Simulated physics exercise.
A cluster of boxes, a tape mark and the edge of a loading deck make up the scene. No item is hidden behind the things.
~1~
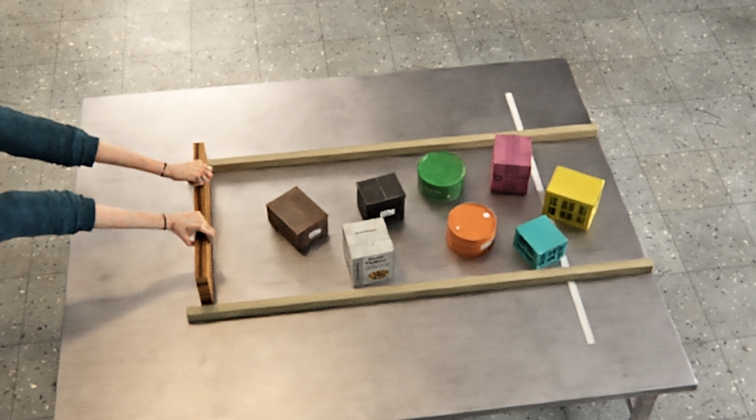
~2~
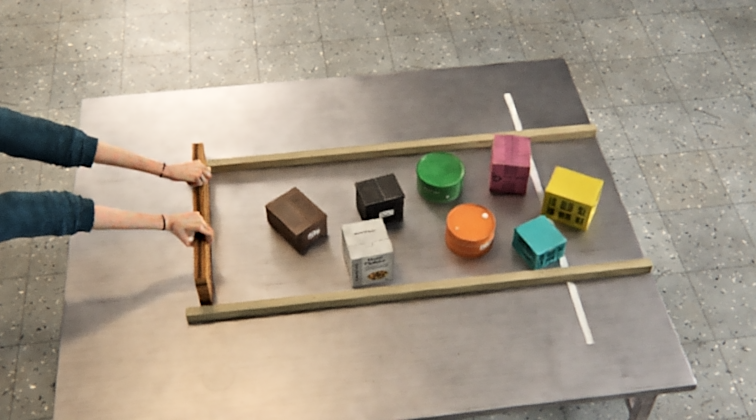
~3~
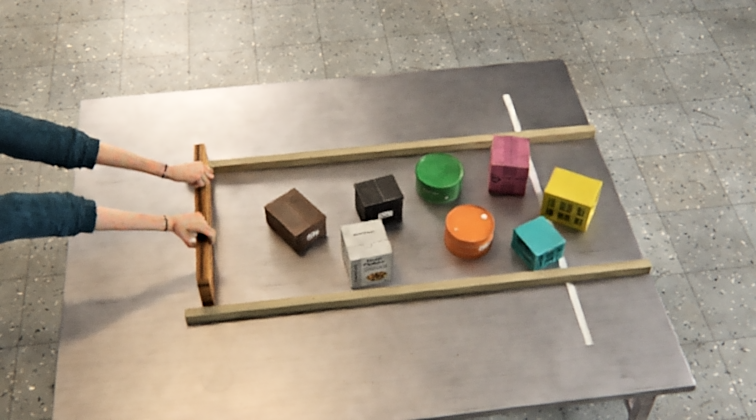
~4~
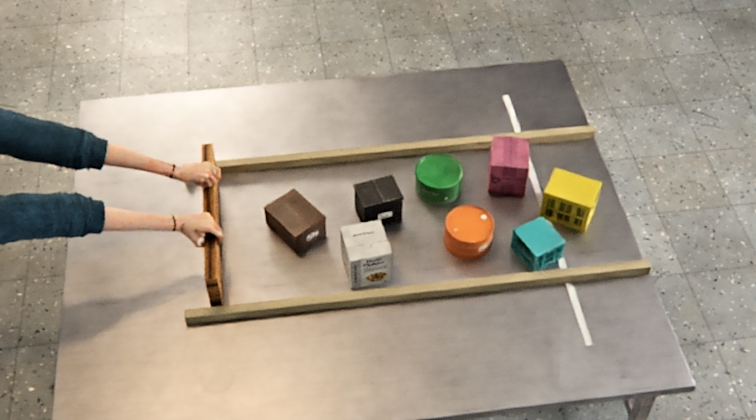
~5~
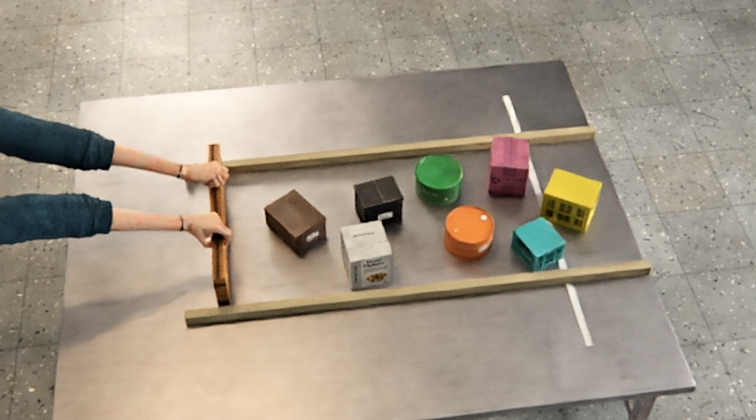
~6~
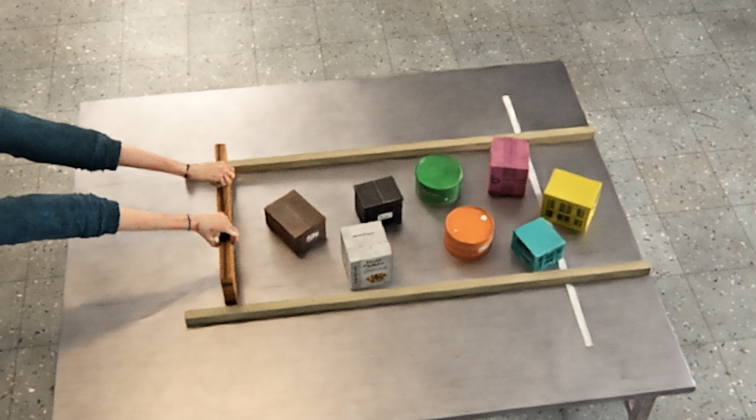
A wooden plank held by two hands stayed still at first, then slid a short way right between two rails toward a cluster of colorful boxes and round containers, which stayed in place.
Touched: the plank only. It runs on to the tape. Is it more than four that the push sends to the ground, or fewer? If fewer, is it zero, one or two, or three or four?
Fewer - one or two.
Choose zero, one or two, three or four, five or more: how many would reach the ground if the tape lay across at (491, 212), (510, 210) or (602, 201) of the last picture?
The falls would be not one; zero; more than four.
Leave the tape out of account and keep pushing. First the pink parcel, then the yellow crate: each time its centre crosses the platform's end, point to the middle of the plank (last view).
The middle is at (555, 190) when it's the pink parcel, and at (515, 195) when it's the yellow crate.
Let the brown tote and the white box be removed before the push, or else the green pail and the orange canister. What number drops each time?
The count is 0 in the first case and 1 in the second.
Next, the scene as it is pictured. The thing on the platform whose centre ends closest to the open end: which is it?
Answer: The turquoise crate.
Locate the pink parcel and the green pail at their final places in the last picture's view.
You'll see the pink parcel at (597, 152), with the green pail at (556, 164).
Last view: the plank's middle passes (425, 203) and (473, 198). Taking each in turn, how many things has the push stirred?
The count is 6 at the first point and 8 at the second.
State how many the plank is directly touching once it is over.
I count 3 of them.
Soon after, none off yet; yellow crate at rest near (570, 201); turquoise crate at rest near (538, 245); pink parcel at rest near (508, 167).
After that, none off yet; yellow crate at rest near (570, 201); turquoise crate displaced a little near (557, 247); pink parcel at rest near (509, 167).
In the end, the number that fall off is one or two; gone, yellow crate.
